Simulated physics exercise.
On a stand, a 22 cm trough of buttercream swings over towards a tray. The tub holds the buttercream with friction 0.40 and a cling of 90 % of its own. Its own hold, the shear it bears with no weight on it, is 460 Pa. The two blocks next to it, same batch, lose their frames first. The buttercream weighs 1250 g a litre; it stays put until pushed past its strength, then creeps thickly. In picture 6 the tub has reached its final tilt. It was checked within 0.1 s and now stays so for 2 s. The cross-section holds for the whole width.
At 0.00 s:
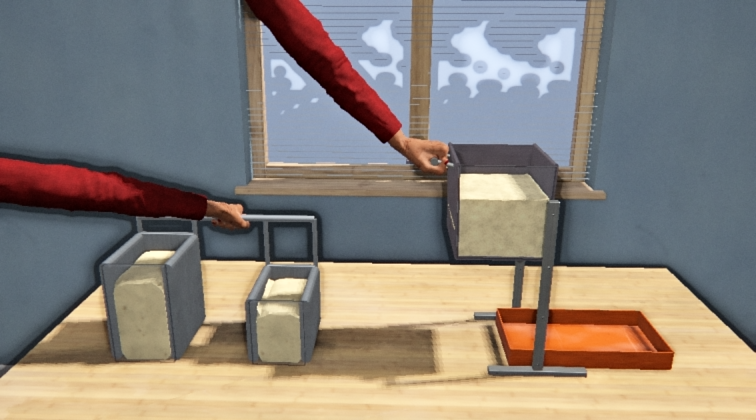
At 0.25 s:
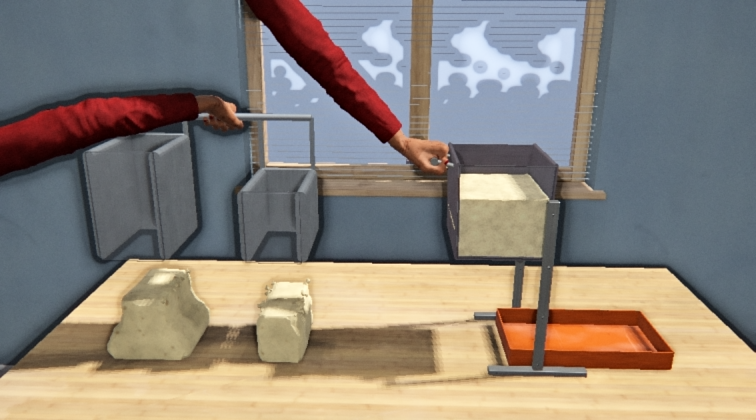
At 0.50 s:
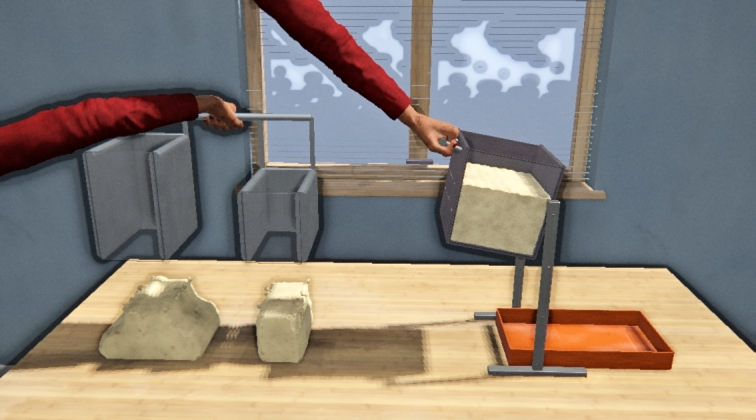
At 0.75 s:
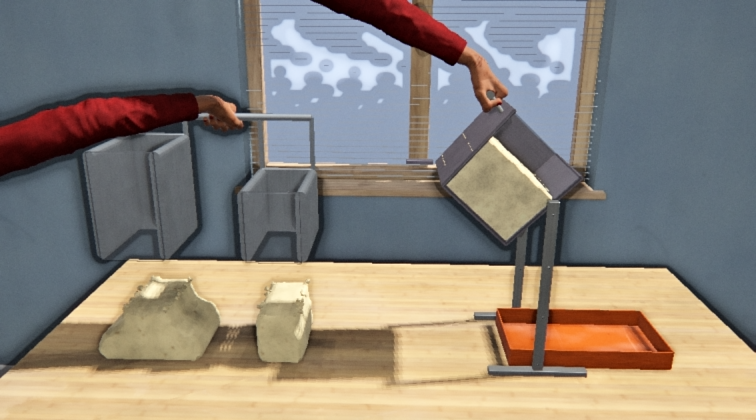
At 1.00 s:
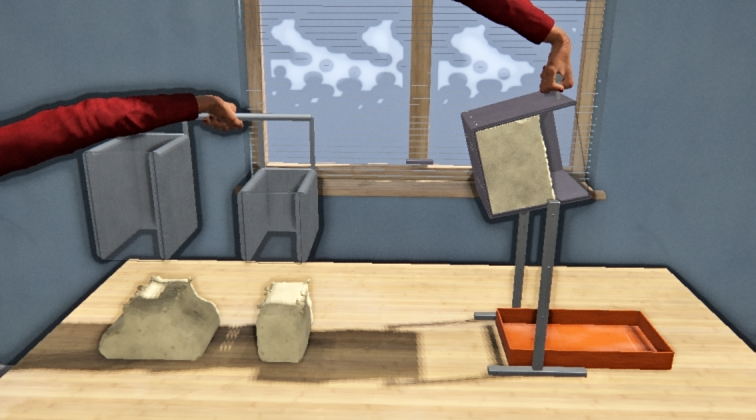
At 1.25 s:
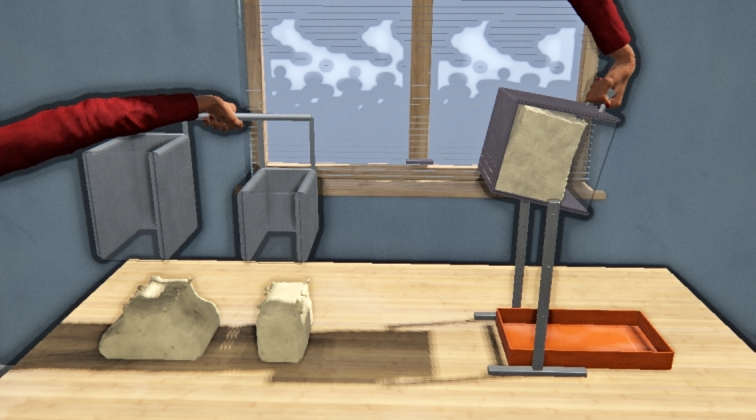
Red-sleeved arms lifting two grey moulds off pale blocks, the left one slumping, then tilting a trough of buttercream rightward above an orange tray.
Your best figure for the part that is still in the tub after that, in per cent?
The part that is still in the tub after that is near 49 %.
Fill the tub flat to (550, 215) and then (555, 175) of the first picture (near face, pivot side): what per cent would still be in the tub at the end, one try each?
In turn about 65 %, 35 %.
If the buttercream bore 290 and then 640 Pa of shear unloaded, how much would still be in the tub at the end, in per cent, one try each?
In turn about 35 %, 60 %.
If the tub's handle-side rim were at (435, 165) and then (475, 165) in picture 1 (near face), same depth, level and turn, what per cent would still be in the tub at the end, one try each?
In turn about 35 %, 65 %.
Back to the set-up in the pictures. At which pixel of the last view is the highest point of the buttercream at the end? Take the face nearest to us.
At about (534, 167).
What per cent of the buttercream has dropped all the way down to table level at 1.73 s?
About 0 %.
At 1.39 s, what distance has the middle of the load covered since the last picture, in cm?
Some 5 cm.
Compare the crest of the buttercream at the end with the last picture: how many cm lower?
About 13 cm.
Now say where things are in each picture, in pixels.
Handle-side rim at (461, 165), tilt 0 degrees; crest of the buttercream at (546, 199); block heights 22 cm, 14 cm (left to right), in the first frame.
Handle-side rim at (461, 165), tilt 0 degrees; crest of the buttercream at (546, 199); block heights 17 cm, 14 cm (left to right), in the second frame.
Handle-side rim at (470, 149), tilt 11 degrees; crest of the buttercream at (469, 184); block heights 14 cm, 14 cm (left to right), in the third frame.
Handle-side rim at (516, 113), tilt 43 degrees; crest of the buttercream at (493, 143); block heights 14 cm, 14 cm (left to right), in the fourth frame.
Handle-side rim at (575, 105), tilt 75 degrees; crest of the buttercream at (534, 118); block heights 14 cm, 14 cm (left to right), in the fifth frame.
Handle-side rim at (618, 123), tilt 101 degrees; crest of the buttercream at (532, 110); block heights 14 cm, 14 cm (left to right), in the sixth frame.
After 1.39 s, the tub is at 101 degrees and holds 100 %.
After 1.56 s, the tub is at 101 degrees and holds 63 %.
After 1.73 s, the tub is at 101 degrees and holds 49 %.
After 1.90 s, the tub is at 101 degrees and holds 49 %.
After 3.25 s, the tub is at 101 degrees and holds 49 %.
